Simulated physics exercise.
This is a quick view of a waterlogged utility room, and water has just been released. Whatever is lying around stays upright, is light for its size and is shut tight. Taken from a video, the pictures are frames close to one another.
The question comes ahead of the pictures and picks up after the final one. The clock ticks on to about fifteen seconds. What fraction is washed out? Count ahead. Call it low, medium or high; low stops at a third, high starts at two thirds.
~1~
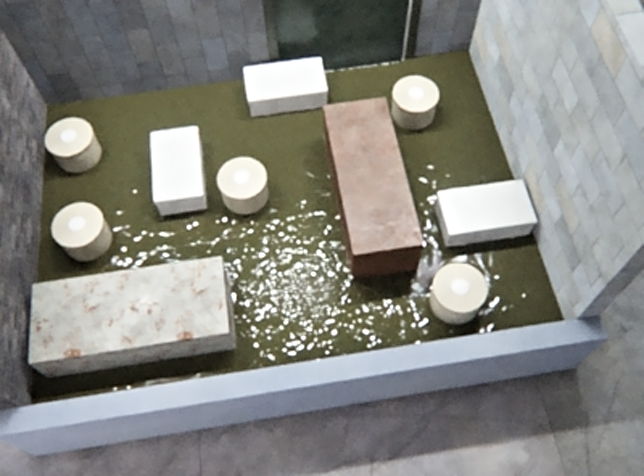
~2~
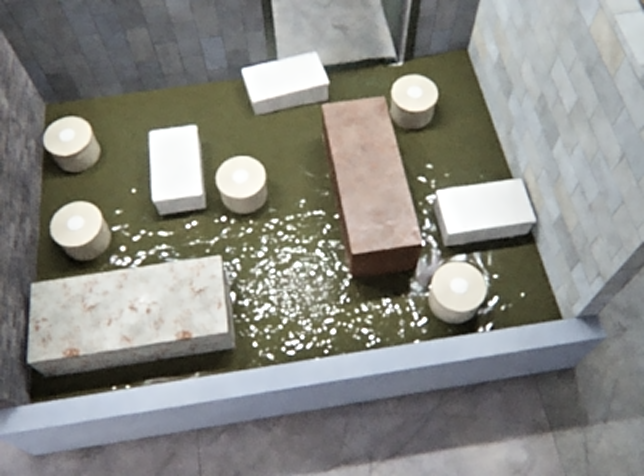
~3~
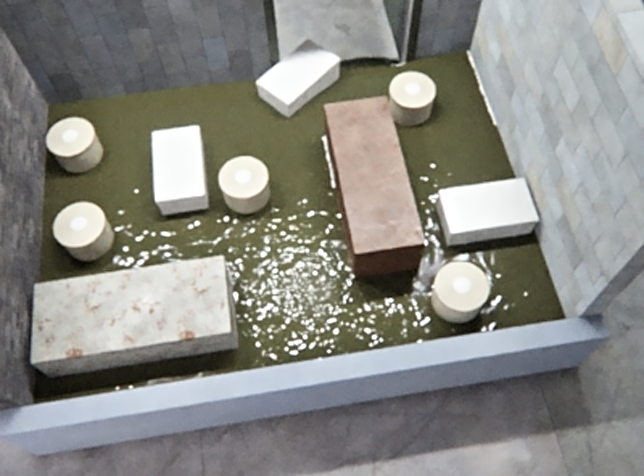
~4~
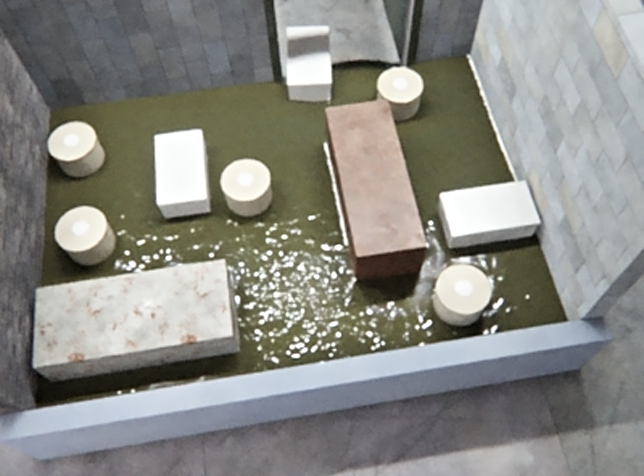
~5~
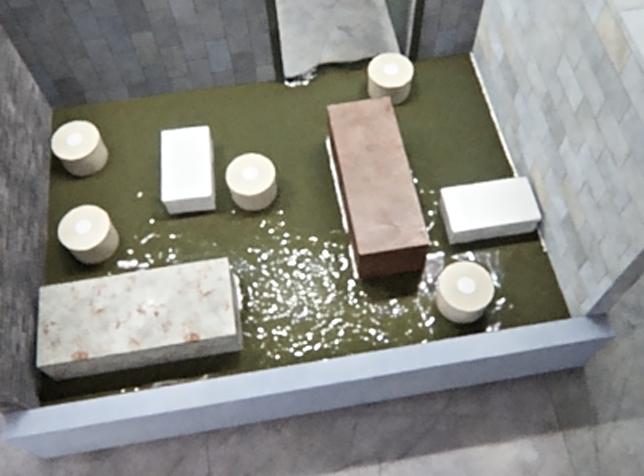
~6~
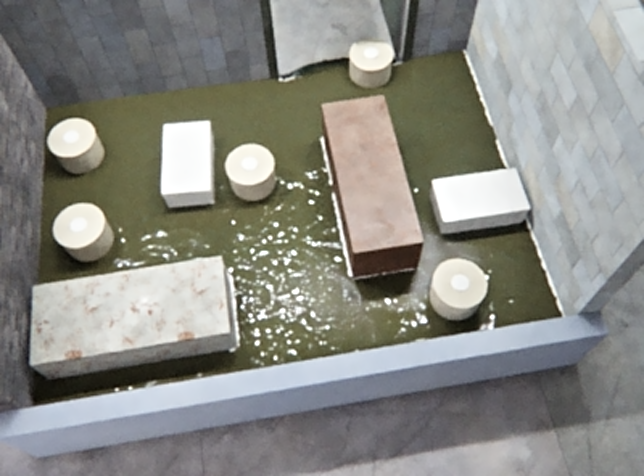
High.
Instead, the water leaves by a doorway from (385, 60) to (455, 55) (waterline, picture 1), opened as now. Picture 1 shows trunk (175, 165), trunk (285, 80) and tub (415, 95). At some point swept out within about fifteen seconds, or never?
Object one: Remains; object two: Leaves; object three: Leaves.
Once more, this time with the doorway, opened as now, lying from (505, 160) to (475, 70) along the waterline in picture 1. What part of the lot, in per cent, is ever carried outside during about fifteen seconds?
Some 50 per cent of the things, roughly.
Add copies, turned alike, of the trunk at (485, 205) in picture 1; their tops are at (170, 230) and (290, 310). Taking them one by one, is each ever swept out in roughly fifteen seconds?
Remains, remains.
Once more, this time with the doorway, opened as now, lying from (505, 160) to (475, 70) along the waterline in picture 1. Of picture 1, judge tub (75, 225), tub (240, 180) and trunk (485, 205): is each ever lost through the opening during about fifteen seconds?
First held back, then held back, then flushed away.
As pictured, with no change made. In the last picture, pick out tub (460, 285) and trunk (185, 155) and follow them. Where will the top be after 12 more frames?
Close to pixel (444, 182) and pixel (286, 88).
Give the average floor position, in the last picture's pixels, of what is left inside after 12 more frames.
(279, 165).
A moment on, 2 of 8 are out; 6 afloat.
Next, 3 of 8 are out; 5 afloat.
Later, 5 of 8 are out; 3 afloat.
In the end, 6 of 8 are out; 2 afloat.
